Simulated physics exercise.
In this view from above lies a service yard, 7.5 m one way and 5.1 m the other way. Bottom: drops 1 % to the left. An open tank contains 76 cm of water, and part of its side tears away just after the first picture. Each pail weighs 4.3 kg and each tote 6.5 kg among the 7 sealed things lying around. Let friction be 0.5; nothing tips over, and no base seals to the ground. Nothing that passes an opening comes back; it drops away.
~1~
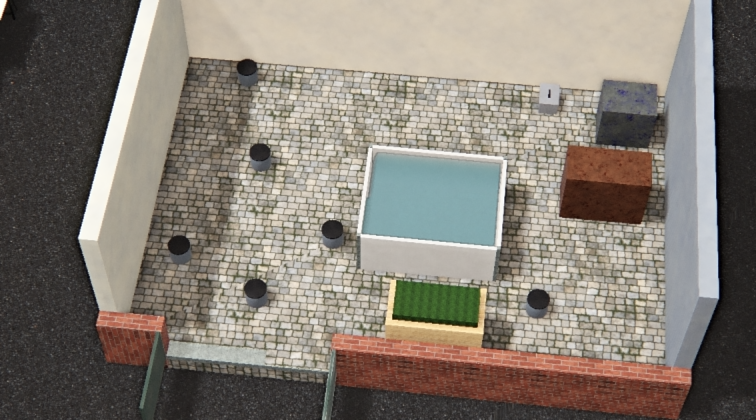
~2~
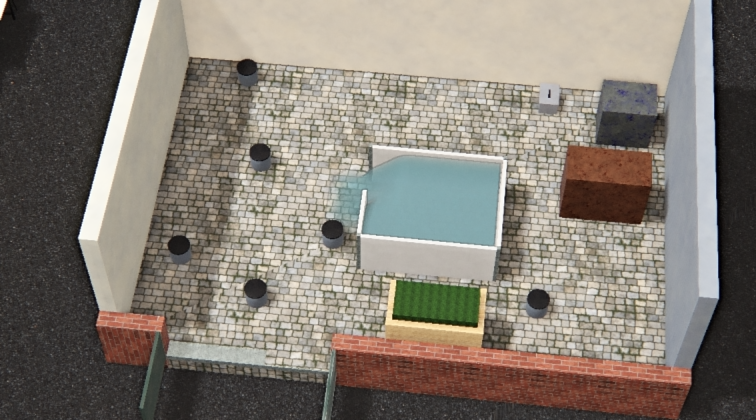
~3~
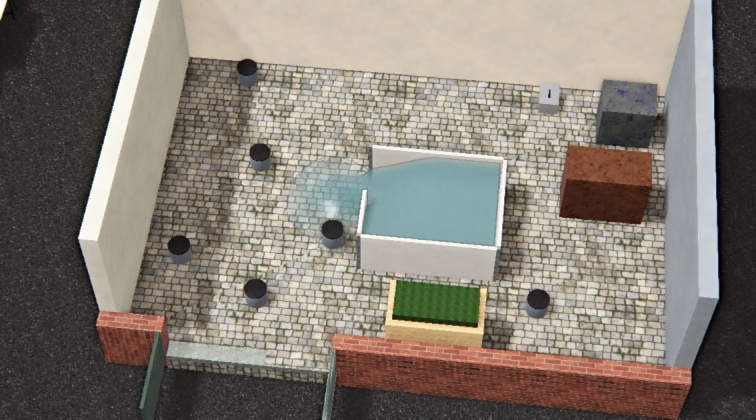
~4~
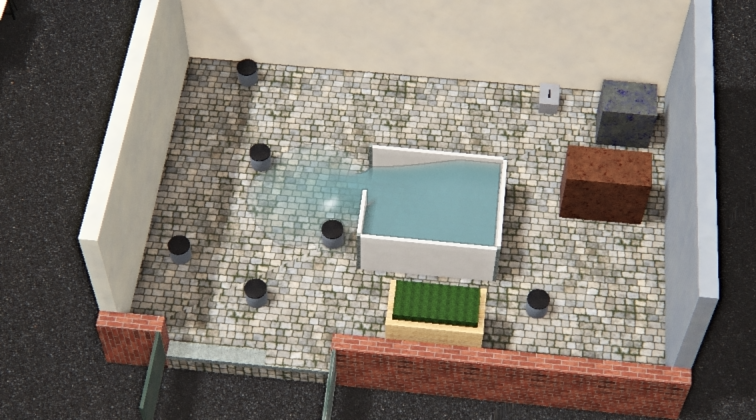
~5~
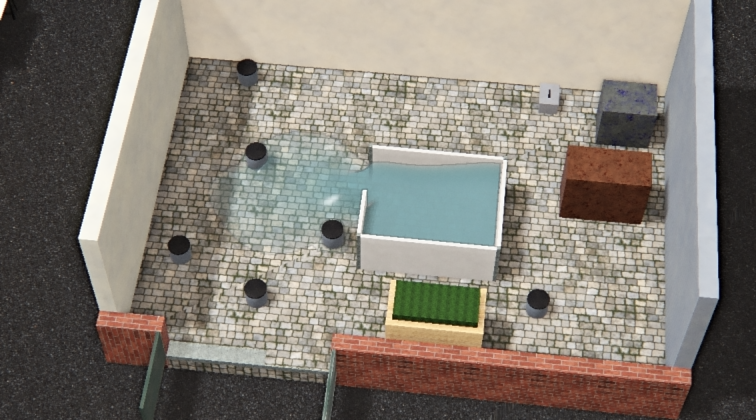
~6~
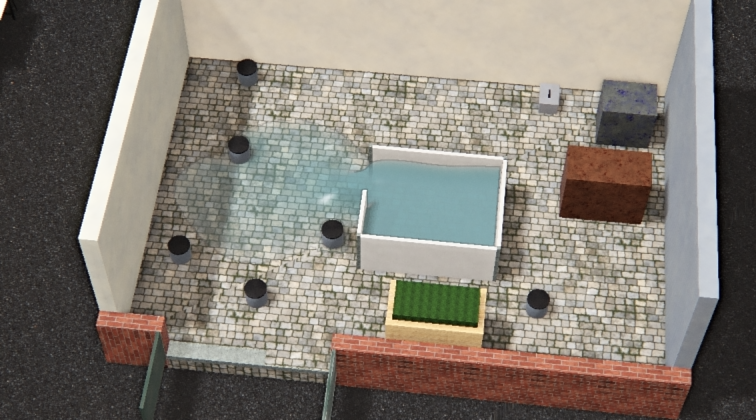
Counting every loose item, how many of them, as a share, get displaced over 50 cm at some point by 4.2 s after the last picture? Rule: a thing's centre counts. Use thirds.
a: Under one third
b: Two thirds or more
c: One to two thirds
The answer is c.
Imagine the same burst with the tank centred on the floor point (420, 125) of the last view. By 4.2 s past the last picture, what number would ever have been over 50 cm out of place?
Result: 4.
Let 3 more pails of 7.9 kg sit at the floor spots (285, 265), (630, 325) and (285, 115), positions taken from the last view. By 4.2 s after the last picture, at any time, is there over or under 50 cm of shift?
In order: Within it, within it, beyond it.
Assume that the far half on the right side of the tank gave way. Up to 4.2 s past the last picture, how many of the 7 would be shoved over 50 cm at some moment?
The count would be 1.
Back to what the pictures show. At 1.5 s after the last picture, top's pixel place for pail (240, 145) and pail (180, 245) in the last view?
Around (196, 62) and (137, 299).
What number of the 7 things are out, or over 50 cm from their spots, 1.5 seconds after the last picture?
It comes to 3.
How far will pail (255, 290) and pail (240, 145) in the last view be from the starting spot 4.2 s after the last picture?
Net shifts, in order: 20 cm and 100 cm.
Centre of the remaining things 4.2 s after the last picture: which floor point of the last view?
About (364, 192).
Then, 0.4 s after the last picture 1 of 7 are over 50 cm from their spots; 0 afloat.
Then, 1.5 s after the last picture 3 of 7 are over 50 cm from their spots; 3 afloat.
Then, 2.8 s after the last picture 3 of 7 are over 50 cm from their spots; 3 afloat.
Then, 4.2 s after the last picture 3 of 7 are over 50 cm from their spots, and 3 have been at some point; 2 afloat.
